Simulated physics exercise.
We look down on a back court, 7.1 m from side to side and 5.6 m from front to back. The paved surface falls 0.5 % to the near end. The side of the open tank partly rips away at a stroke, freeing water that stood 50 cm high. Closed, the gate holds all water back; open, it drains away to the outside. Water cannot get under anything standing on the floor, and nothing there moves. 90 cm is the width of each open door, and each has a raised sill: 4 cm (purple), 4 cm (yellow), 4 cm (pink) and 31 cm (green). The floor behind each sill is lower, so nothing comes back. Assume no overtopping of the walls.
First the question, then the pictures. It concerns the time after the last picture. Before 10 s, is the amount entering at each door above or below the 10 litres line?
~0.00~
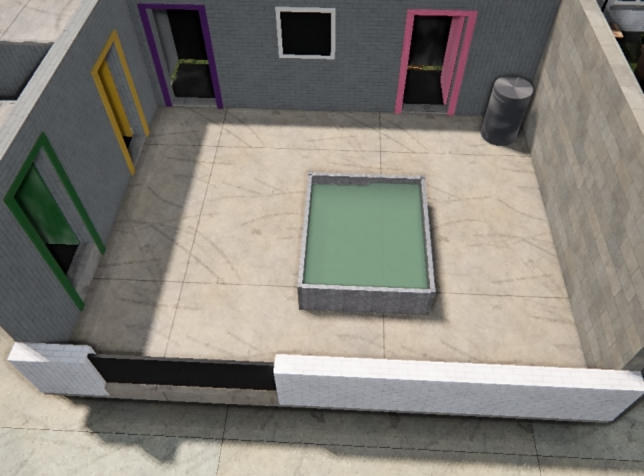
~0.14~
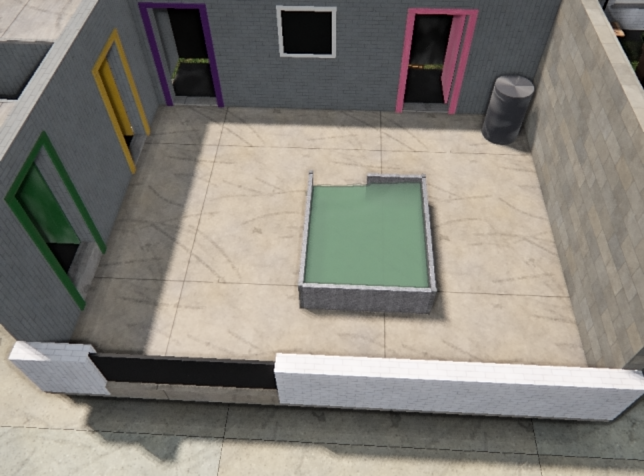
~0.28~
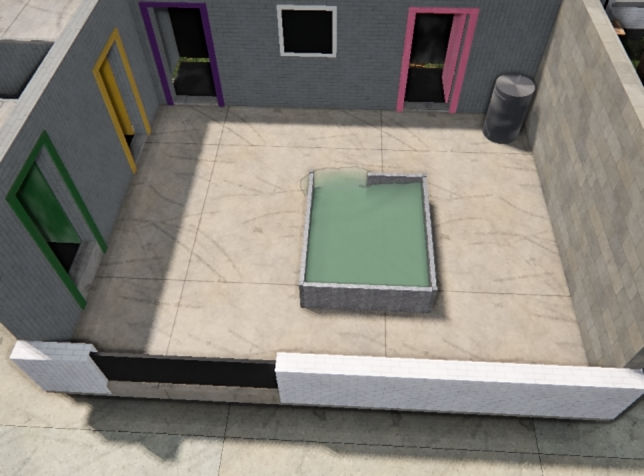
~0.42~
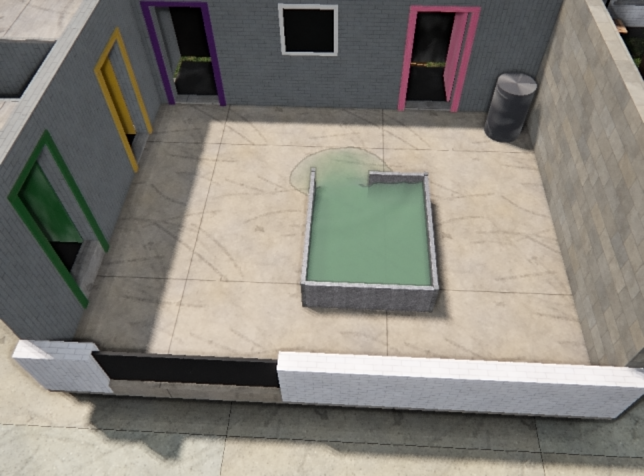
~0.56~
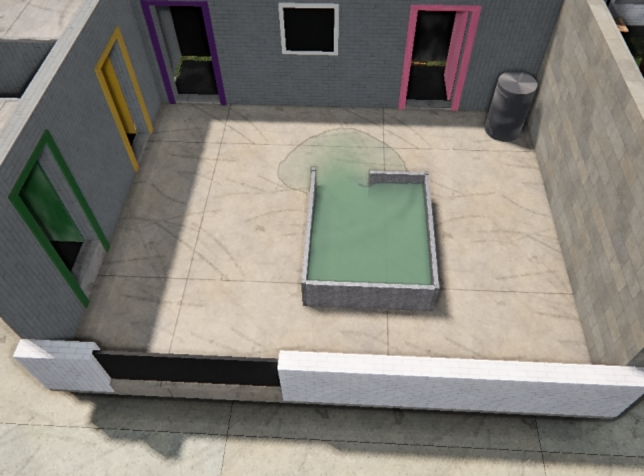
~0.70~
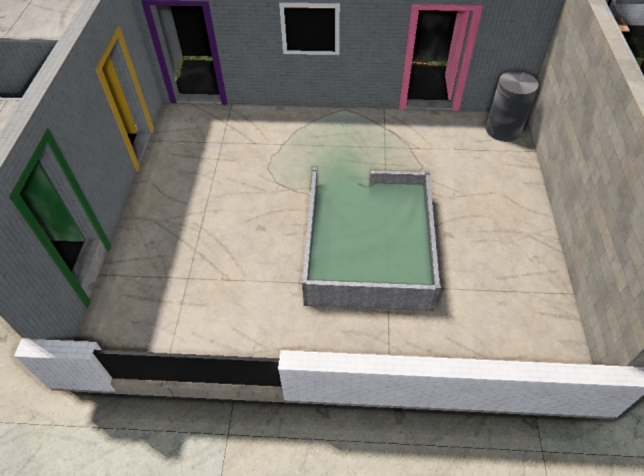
Result: At the purple door the inflow will be out of bounds; at the yellow door the inflow will be out of bounds; at the pink door the inflow will be out of bounds; at the green door the inflow will be within bounds.
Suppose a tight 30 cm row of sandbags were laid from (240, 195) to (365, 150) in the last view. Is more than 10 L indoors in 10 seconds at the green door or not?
So green stays inside.
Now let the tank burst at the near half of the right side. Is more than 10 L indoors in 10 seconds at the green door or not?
In that case, green door: Less than that.
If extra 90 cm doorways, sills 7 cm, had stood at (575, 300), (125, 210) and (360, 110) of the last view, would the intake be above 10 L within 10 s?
Door 1: Lower; door 2: Lower; door 3: Higher.
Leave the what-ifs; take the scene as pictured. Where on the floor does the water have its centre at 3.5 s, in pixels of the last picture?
Centre: Roughly (337, 180) px.
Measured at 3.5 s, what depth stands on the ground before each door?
In centimetres - purple: 7, yellow: 10, pink: 8, green: 0.
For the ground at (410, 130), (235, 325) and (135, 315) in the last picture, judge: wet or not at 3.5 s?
Respectively: Got hit, was missed, was missed.
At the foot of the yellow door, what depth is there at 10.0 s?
Depth: Approx. 6.0 cm.
After 1.4 s water covers 15 % of the floor and is deepest (26 cm) near (341, 188); purple door not reached, yellow door not reached, pink door not reached, green door not reached.
After 2.2 s water covers 25 % of the floor and is deepest (25 cm) near (335, 113); purple door 7 cm at the sill, 0 L in, yellow door not reached, pink door 10 cm at the sill, 6 L in, green door not reached.
After 3.5 s water covers 35 % of the floor and is deepest (20 cm) near (168, 114); purple door 7 cm at the sill, 7 L in, yellow door 10 cm at the sill, 2 L in, pink door 8 cm at the sill, 27 L in, green door not reached.
After 6.0 s water covers 60 % of the floor and is deepest (13 cm) near (487, 123); purple door 9 cm at the sill, 42 L in, yellow door 9 cm at the sill, 48 L in, pink door 6 cm at the sill, 42 L in, green door 3 cm at the sill, 0 L in.
After 10.0 s water covers 90 % of the floor and is deepest (8 cm) near (345, 378); purple door 6 cm at the sill, 73 L in, yellow door 6 cm at the sill, 81 L in, pink door 4 cm at the sill, 49 L in, green door 3 cm at the sill, 0 L in.
